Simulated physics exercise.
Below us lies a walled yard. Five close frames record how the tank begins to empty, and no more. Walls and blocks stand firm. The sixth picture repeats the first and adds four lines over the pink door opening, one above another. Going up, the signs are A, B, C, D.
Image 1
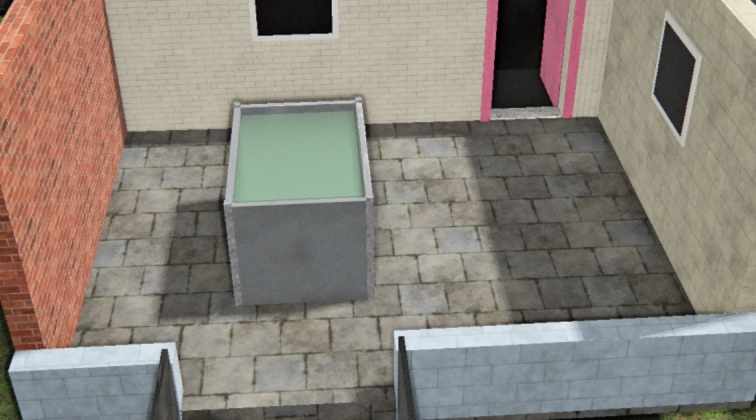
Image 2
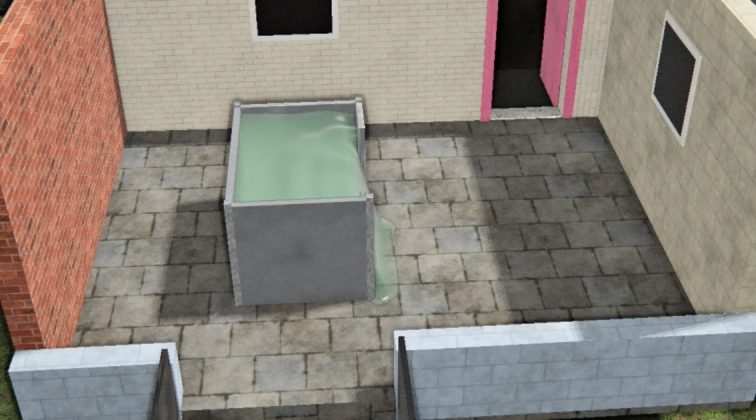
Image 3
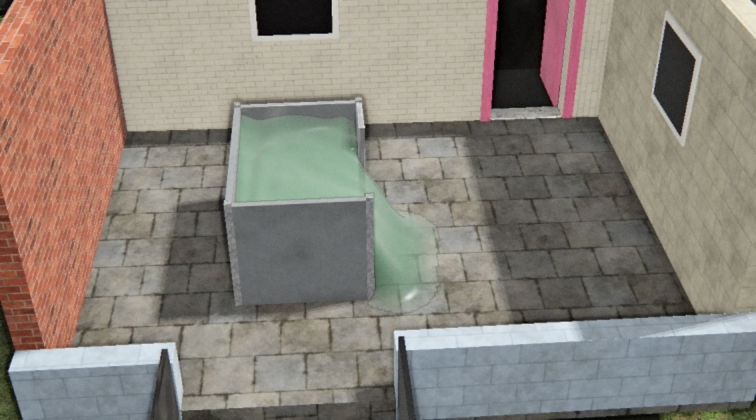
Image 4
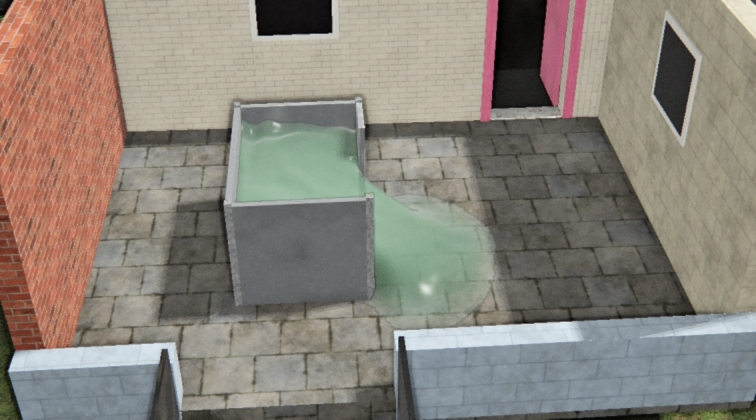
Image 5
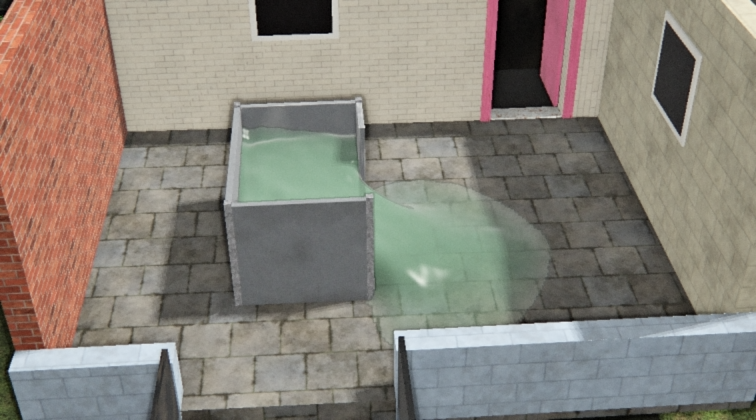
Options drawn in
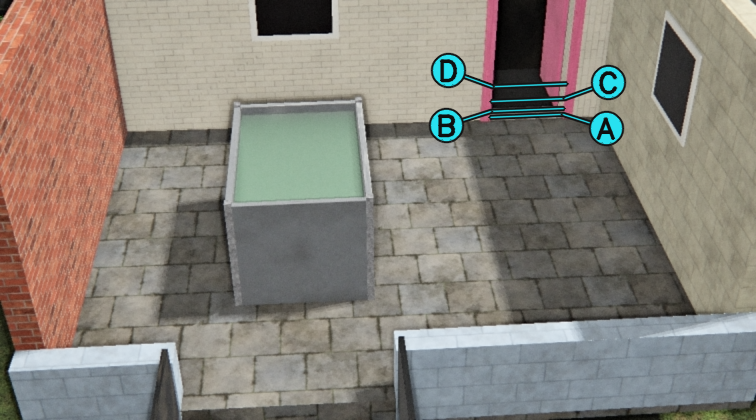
Green water pours from the right side of a grey tank and spreads across the paved yard.
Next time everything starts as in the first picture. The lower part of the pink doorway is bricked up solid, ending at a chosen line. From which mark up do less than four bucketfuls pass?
Height C just does it.
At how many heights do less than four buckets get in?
Two of the four.
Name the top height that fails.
Height B.
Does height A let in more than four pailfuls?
Yes, that goes wrong.
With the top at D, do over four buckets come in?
No, not at all.
On the marked copy, A at (526, 115); B at (527, 109); C at (528, 100); D at (529, 85); from the bottom up A, B, C, D.
With A, dozens of bucketfuls pour in.
With B, about 12 bucketfuls get in.
With C, a splash gets over, under a bucket.
With D, nothing gets over.
